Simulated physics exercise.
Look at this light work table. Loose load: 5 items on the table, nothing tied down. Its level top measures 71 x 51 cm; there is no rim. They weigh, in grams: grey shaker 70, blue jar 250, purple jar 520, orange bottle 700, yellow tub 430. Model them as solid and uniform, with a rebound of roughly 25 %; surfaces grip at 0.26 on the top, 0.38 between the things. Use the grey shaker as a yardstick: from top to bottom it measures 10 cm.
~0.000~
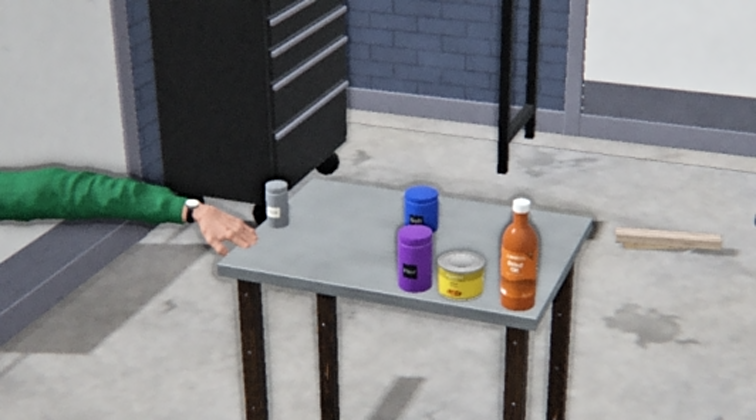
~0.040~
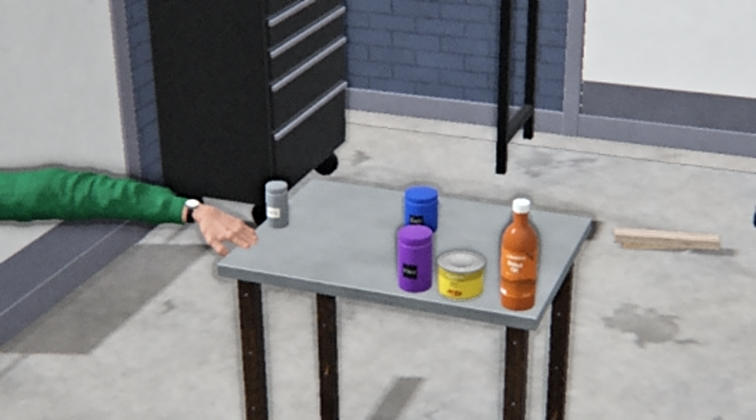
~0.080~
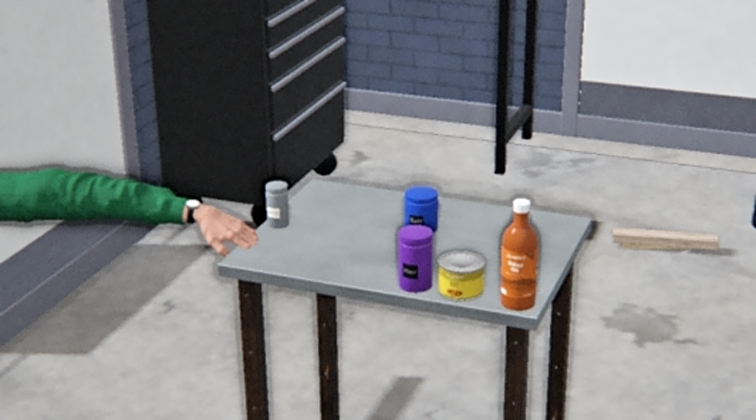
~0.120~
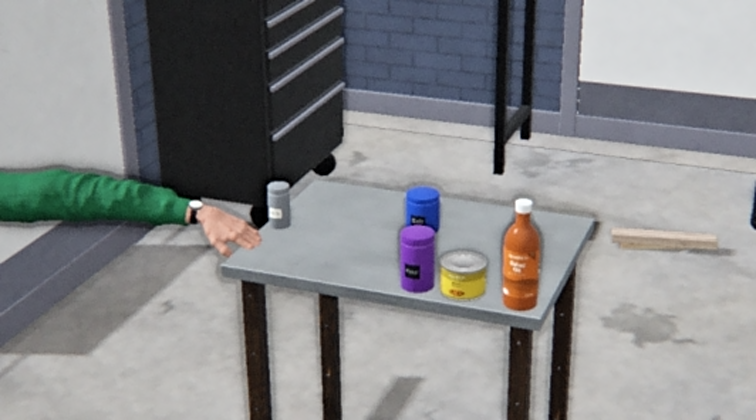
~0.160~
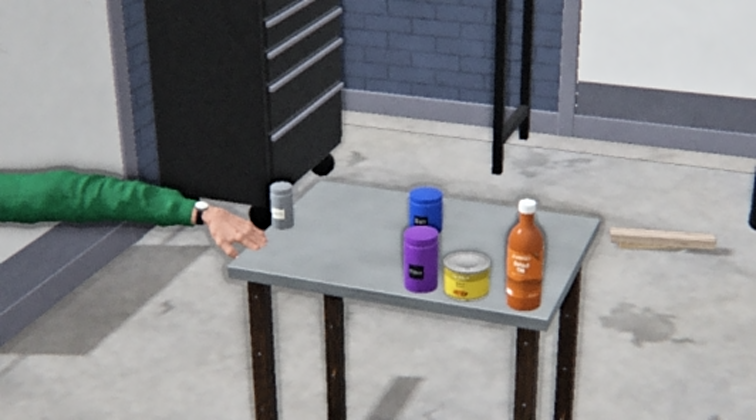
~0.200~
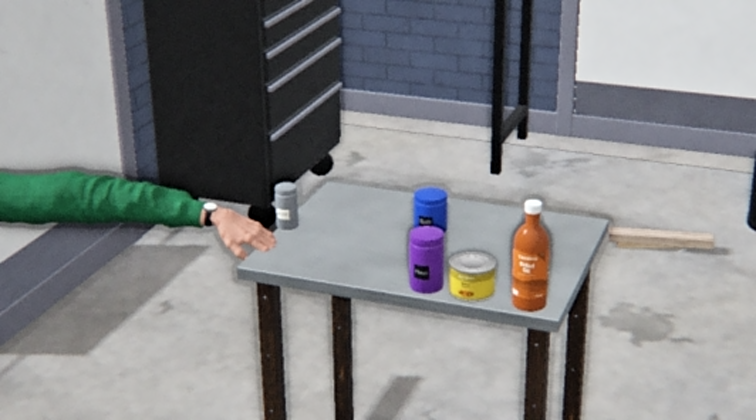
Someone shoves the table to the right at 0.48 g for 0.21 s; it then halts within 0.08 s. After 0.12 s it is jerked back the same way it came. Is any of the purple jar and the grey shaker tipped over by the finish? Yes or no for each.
Purple jar: No, grey shaker: Yes.
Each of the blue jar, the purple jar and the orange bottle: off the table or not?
Once it all settles, the blue jar stays on its surface, the purple jar stays on its surface and the orange bottle leaves its surface.
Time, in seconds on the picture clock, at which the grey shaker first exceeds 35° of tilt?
At around 0.5 seconds on the pictures' clock.
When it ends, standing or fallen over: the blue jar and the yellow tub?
In the last frame the blue jar remains up and the yellow tub remains up.
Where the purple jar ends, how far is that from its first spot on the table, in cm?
I'd say about 5 cm between start and finish.
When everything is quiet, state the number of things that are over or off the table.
I get 2.
By 0.60 s, table 11 cm from its start; grey shaker now off the table; purple jar 3 cm from its spot near (480, 268); orange bottle 3 cm from its spot.
By 0.90 s, orange bottle now off the table; purple jar 5 cm from its spot near (440, 262); yellow tub 5 cm from its spot.
When it is over (1.4 s), off the table and tipped over, grey shaker and orange bottle; not toppled but over 5 cm from the start, blue jar, purple jar and yellow tub. End places, in pixels of the last picture, purple jar near (440, 262).
